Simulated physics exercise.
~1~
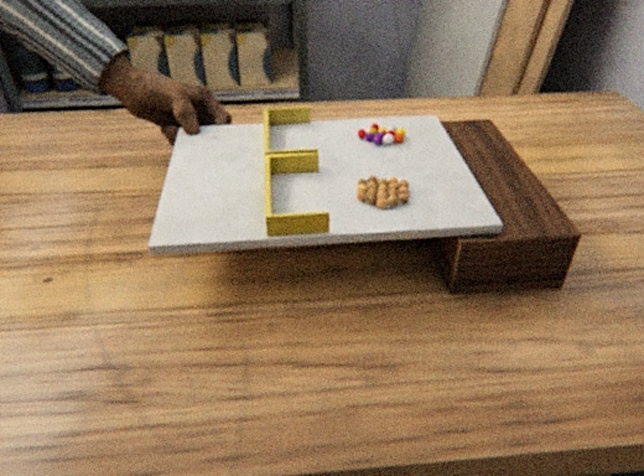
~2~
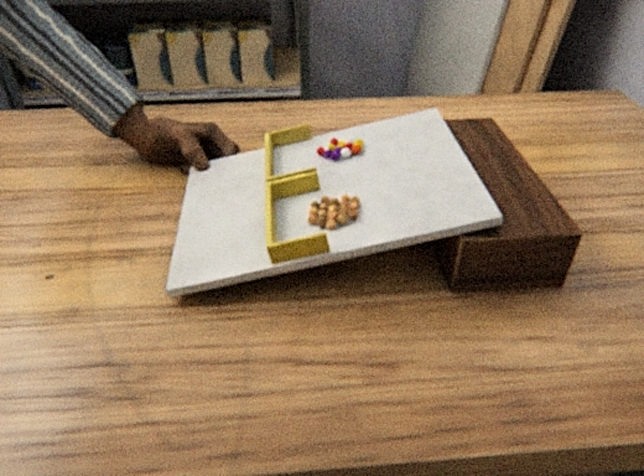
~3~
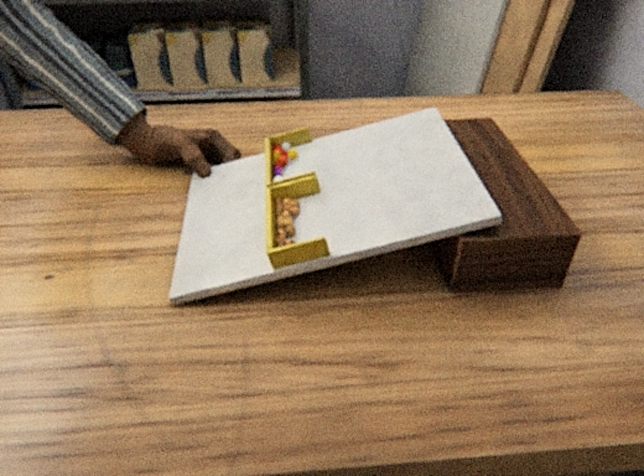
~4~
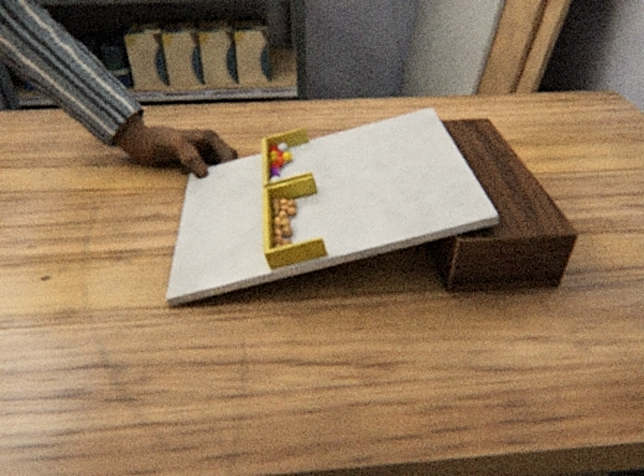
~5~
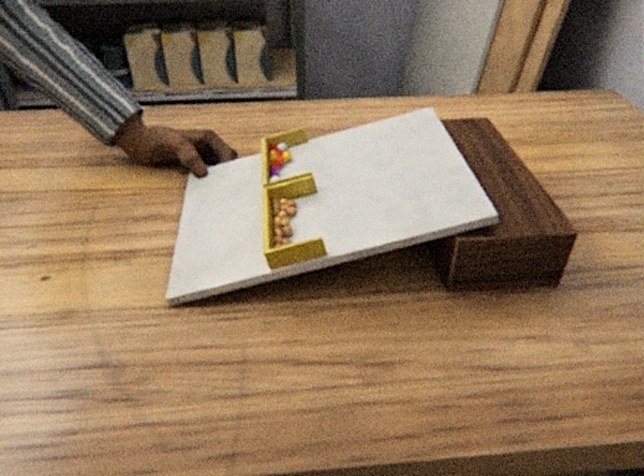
On a wooden table, a hand lowers the left end of a white board propped on a dark wooden block, and a cluster of brown pieces and a cluster of multicoloured balls slide left down the slope until yellow barriers stop them, where both stay gathered as the hand remains.
